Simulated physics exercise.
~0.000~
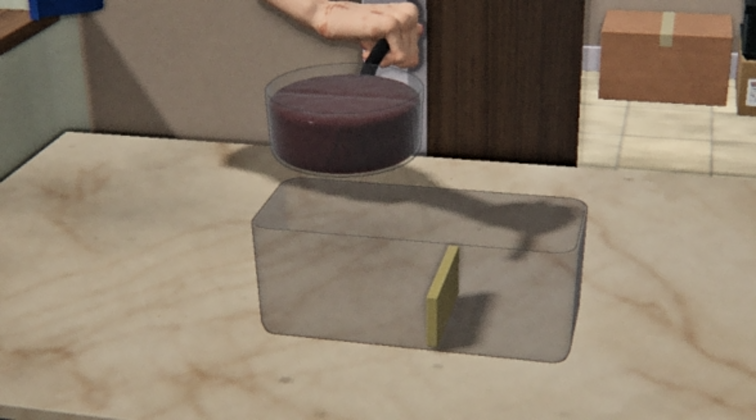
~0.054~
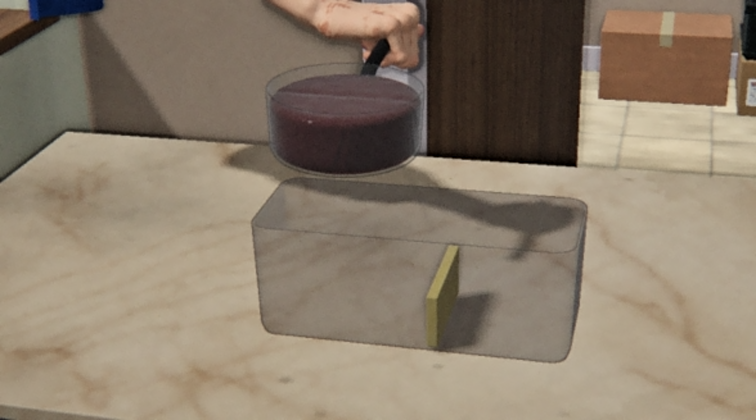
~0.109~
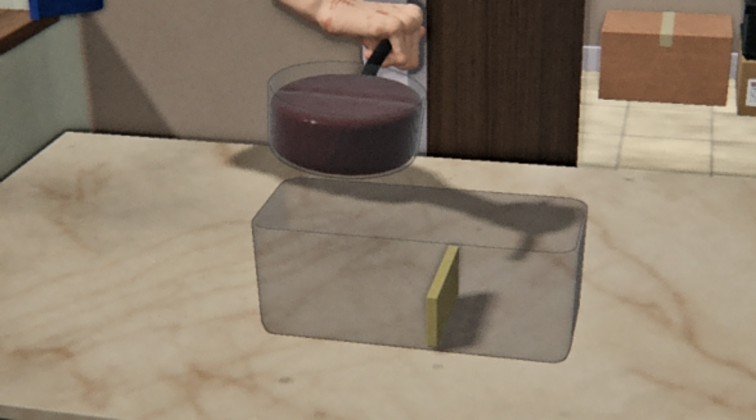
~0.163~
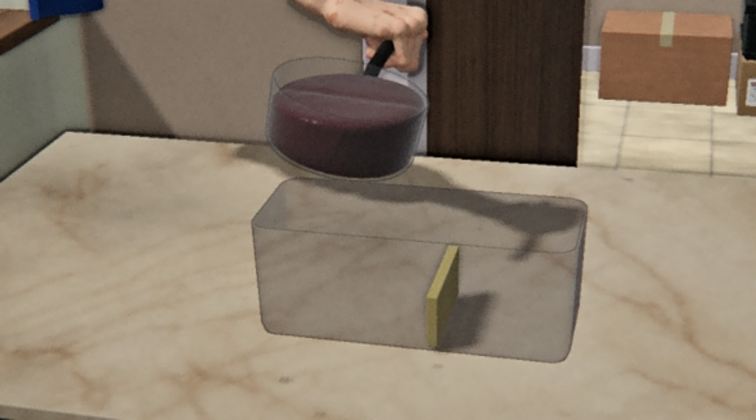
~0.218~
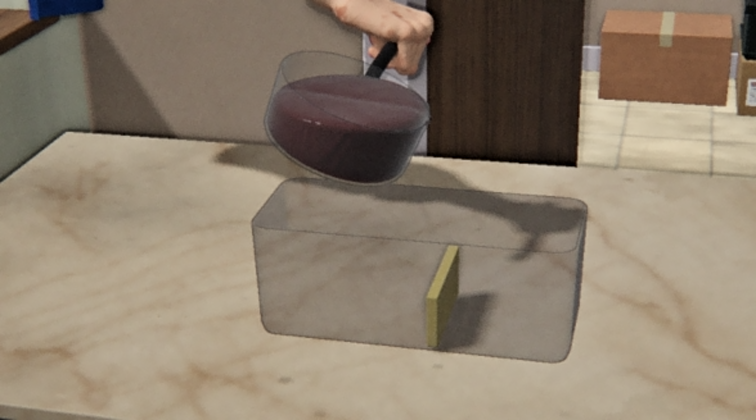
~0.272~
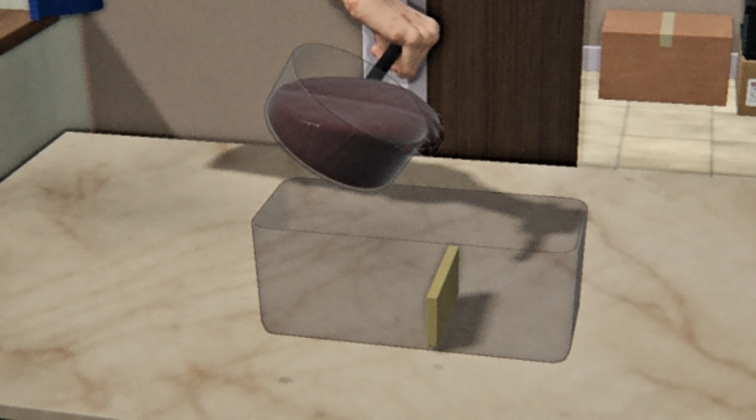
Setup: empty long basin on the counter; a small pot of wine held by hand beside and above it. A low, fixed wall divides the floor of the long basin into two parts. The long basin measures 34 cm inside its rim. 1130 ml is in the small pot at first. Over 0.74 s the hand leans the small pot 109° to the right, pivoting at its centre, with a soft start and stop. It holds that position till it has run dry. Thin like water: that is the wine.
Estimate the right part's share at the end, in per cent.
Roughly 54 per cent is in the right part.
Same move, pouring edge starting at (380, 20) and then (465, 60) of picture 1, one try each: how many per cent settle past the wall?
Near 45 in a hundred on the first go and near 80 in a hundred on the second.
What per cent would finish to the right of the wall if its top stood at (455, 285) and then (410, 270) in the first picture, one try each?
Some 40 in a hundred, then some 80 in a hundred.
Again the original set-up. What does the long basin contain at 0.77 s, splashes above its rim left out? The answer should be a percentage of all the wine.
80 per cent, give or take a little.
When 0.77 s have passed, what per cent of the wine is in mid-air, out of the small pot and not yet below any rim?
Near 14 percent.
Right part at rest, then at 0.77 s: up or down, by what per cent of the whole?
It climbs by roughly 3 per cent.
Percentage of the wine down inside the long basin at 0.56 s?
I reckon close to 54 percent of it.
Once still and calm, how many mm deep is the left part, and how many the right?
The left ends up at roughly 18 mm, with the right at roughly 34 mm.
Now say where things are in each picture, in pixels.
It leans 0°; its right rim is at (421, 94); the wine meets the walls at (275, 92) and (420, 101); the long basin's rim runs from (268, 203) to (582, 228); the wall's top is at (443, 272), in the first picture.
It leans 1°; its right rim is at (422, 96); the wine meets the walls at (275, 91) and (420, 101), in the second picture.
It leans 6°; its right rim is at (423, 102); the wine meets the walls at (277, 90) and (422, 103), in the third picture.
It leans 13°; its right rim is at (426, 111); the wine meets the walls at (277, 90) and (425, 106), in the fourth picture.
It leans 22°; its right rim is at (427, 124); the wine meets the walls at (277, 90) and (426, 115); 2 per cent is over the edge, in the fifth picture.
It leans 32°; its right rim is at (425, 138); the wine meets the walls at (274, 89) and (419, 123); 8 per cent is over the edge, in the sixth picture.
After 0.56 s the tilt is 94° and 18 per cent is still to pour, 8 is left of the wall and 47 right of it.
After 0.77 s the tilt is 109° and 3 per cent is still to pour, 29 is left of the wall and 50 right of it.
After 1.00 s the tilt is 109° and 0 per cent is still to pour, 37 is left of the wall and 57 right of it.
After 1.24 s the tilt is 109° and 0 per cent is still to pour, 40 is left of the wall and 54 right of it.
In the end 40 per cent lies left of the wall, 54 right of it and 6 outside.
